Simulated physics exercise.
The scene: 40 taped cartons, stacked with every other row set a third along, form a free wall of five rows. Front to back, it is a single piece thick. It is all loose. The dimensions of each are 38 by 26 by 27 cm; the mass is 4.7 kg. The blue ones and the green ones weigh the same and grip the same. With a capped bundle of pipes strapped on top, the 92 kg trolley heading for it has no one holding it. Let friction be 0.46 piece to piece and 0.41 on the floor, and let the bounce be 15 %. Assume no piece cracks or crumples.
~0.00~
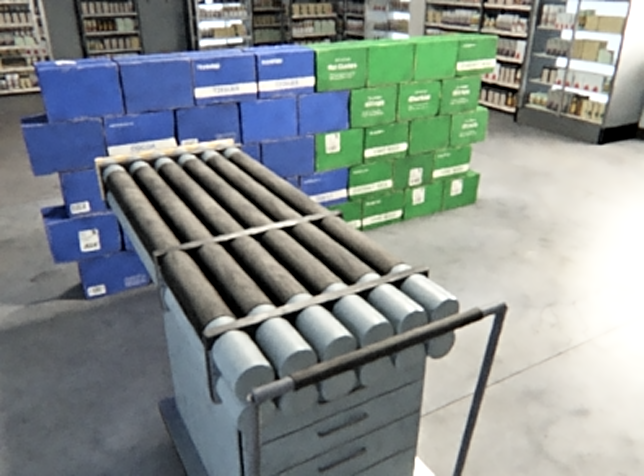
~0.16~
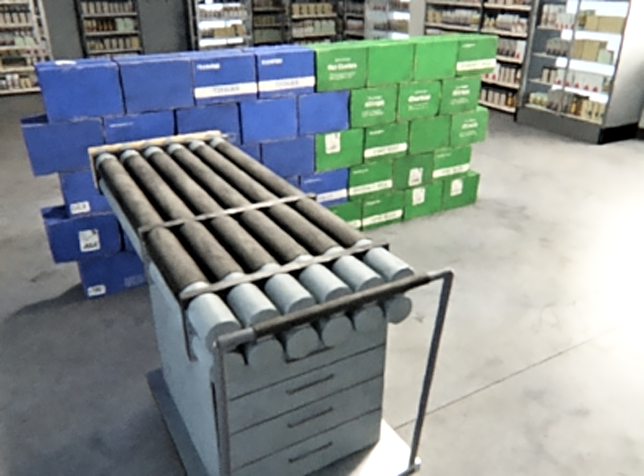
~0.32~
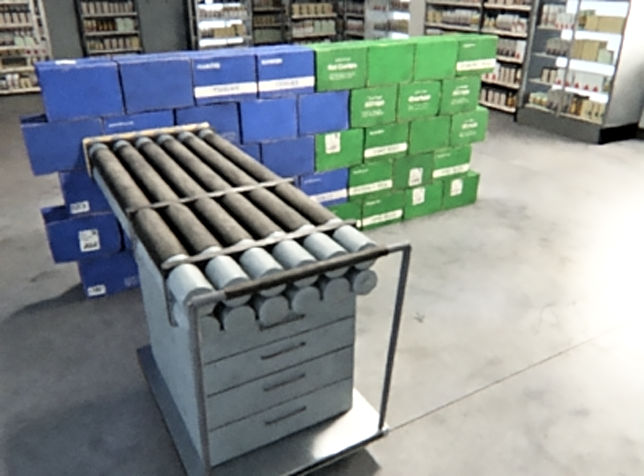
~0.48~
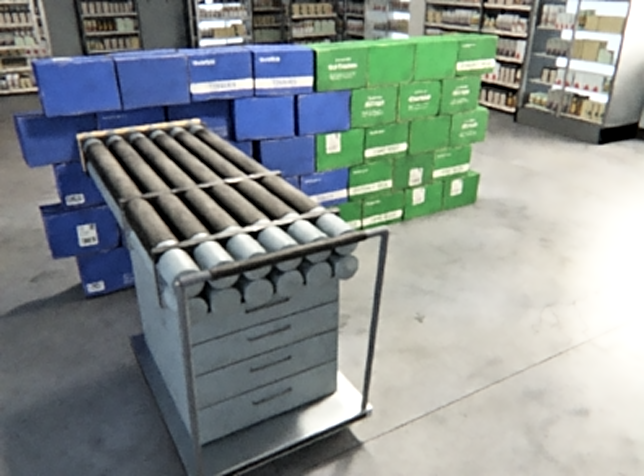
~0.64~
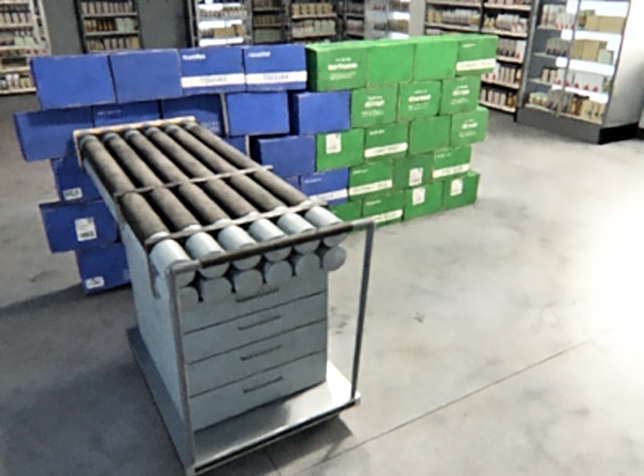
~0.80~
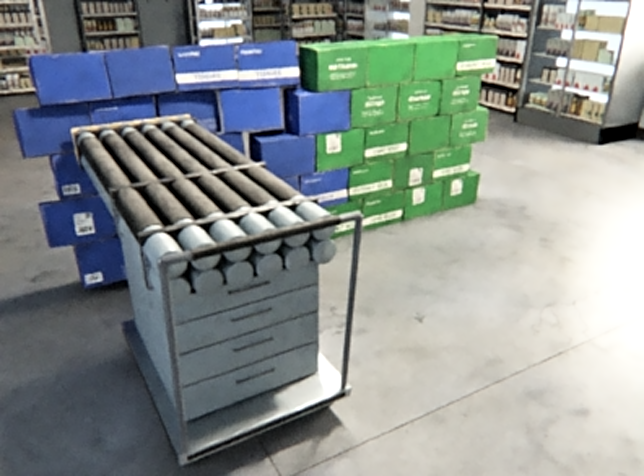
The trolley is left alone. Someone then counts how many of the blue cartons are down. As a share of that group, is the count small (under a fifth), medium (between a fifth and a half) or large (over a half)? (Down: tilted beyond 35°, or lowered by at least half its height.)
It is large.
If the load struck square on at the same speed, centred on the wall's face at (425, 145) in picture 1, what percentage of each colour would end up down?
You'd end up with green at 90 and blue at 10 percent down.
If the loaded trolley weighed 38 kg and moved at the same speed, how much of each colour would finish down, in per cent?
Down by colour: Green 0, blue 0 per cent.
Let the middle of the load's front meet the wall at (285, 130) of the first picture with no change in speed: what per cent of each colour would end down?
Green 20 %, blue 50 %.
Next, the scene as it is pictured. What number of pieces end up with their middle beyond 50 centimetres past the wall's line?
Around 14 of them.
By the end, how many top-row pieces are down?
Exactly 4.
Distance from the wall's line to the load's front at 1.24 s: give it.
Some 45 centimetres.
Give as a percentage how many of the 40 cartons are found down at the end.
Roughly 40 percent.
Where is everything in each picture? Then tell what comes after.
In the first picture (each place is the centre of the face we see best), load (99, 175) 39 cm short of the wall; top blue carton (159, 86); top green carton (343, 69); all as stacked.
The second picture shows load (92, 163) 19 cm short of the wall; top blue carton (159, 86).
The third picture shows load (86, 153) just touching; top blue carton (159, 86).
The fourth picture shows load (80, 148) 13 cm into the wall's line; top blue carton (155, 82) moved 7 cm; steepest lean 5°, the carton at (57, 183); 15 have shifted.
The fifth picture shows load (77, 145) 21 cm into the wall's line; top blue carton (148, 76) tilted 5°; steepest lean 11°, the carton at (82, 227); 16 have shifted.
The sixth picture shows load (75, 142) 27 cm into the wall's line; top blue carton (142, 71) tilted 17°; top green carton (344, 69); 16 have shifted.
By 1.00 s, load 35 cm past the wall's line, still rolling; none of the 22 blue cartons down (0 of 40 in all colours); top blue carton tilted 27°.
By 1.24 s, load 43 cm past the wall's line, still rolling; 16 of the 22 blue cartons down (16 of 40 in all colours); top blue carton tilted 47°, 30 cm lower.
By 1.56 s, load 53 cm past the wall's line, still rolling; 16 of the 22 blue cartons down (16 of 40 in all colours); top blue carton on its side.
When it is over (2.5 s), load 68 cm past the wall's line, still rolling; 16 of the 22 blue cartons down (16 of 40 in all colours); top blue carton on its side; top green carton unmoved. That is 73 per cent. In pixels of the last frame, middles, top blue carton near (119, 157), top green carton near (333, 66).
